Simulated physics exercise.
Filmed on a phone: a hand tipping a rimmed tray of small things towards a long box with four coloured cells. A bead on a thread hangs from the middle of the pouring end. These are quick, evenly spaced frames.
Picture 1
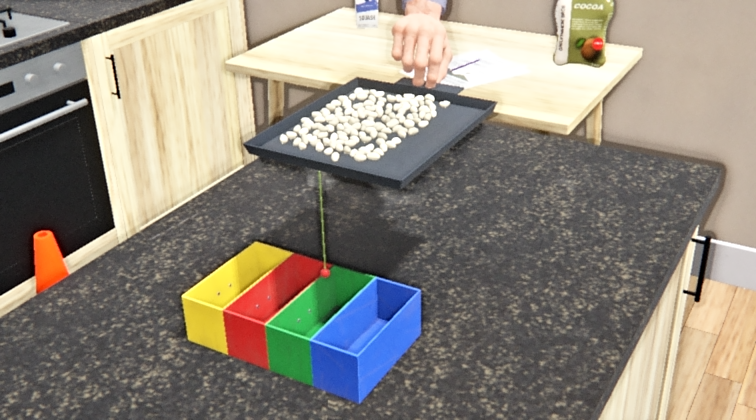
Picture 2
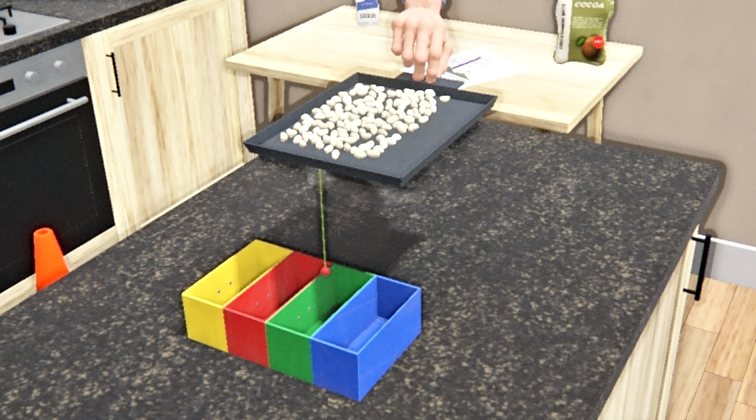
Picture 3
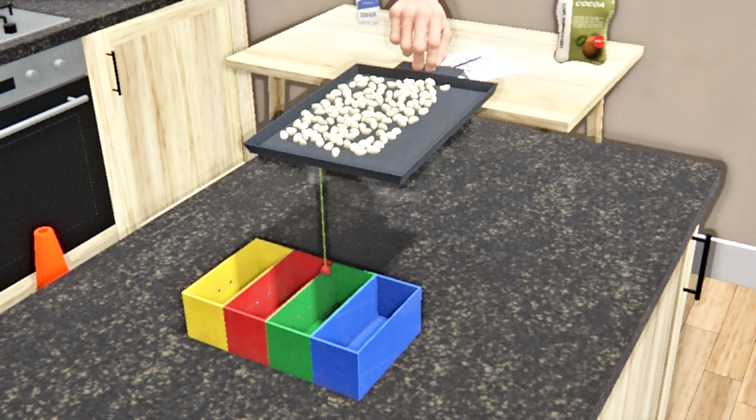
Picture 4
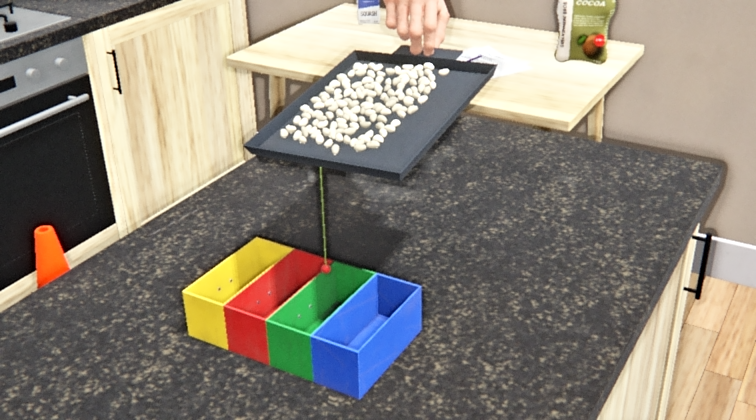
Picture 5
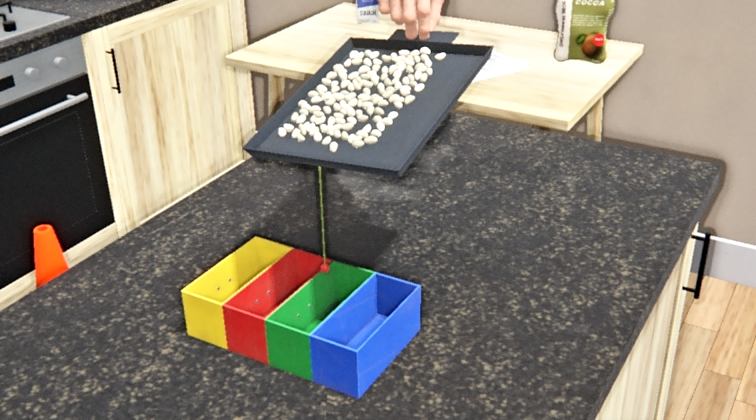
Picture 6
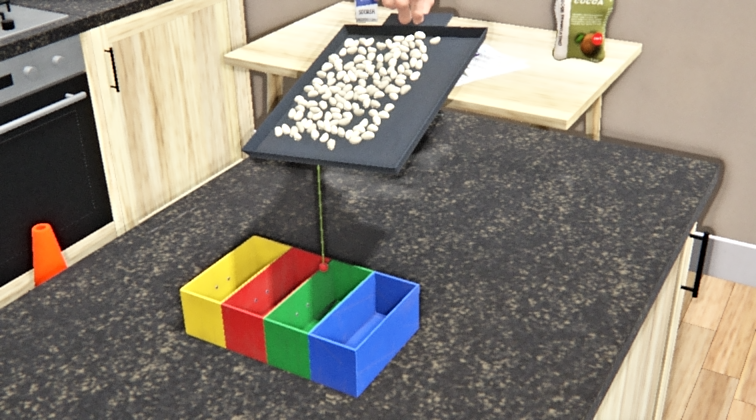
A hand gradually raises the far end of a dark tray of white beans.
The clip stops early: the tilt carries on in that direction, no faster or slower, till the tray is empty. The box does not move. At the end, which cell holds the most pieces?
The yellow cell gets the most.
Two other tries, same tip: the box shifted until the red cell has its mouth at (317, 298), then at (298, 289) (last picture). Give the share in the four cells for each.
In turn 40 and 70 in a hundred.
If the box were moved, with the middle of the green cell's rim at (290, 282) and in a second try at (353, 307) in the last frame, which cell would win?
In turn: The red cell; the yellow one.
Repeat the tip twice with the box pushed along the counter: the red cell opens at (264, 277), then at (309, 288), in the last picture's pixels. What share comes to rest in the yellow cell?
About 30 and 60 per cent.
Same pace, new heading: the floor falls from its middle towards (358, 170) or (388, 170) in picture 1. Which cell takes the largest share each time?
The first try: Blue. The second: Blue.
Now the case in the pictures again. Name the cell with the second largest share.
It is red.
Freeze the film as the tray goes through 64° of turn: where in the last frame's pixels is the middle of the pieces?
Around (279, 143).
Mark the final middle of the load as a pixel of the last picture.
Around (252, 312).
Soon after the last picture, tray tipped steeply; most on the tray; a small part falling or outside the box.
A little later, tray tipped past a quarter turn; a stray few on the tray; about a third in the yellow cell; about a quarter in the red cell; a small part in the green cell; about a quarter falling or outside the box.
Later still, tray tipped past a quarter turn; about half in the yellow cell; about a third in the red cell; a small part in the green cell; a small part falling or outside the box.
At rest, tray tipped past a quarter turn; about half in the yellow cell; about a third in the red cell; a small part in the green cell; none in the blue cell; a small part outside the box.
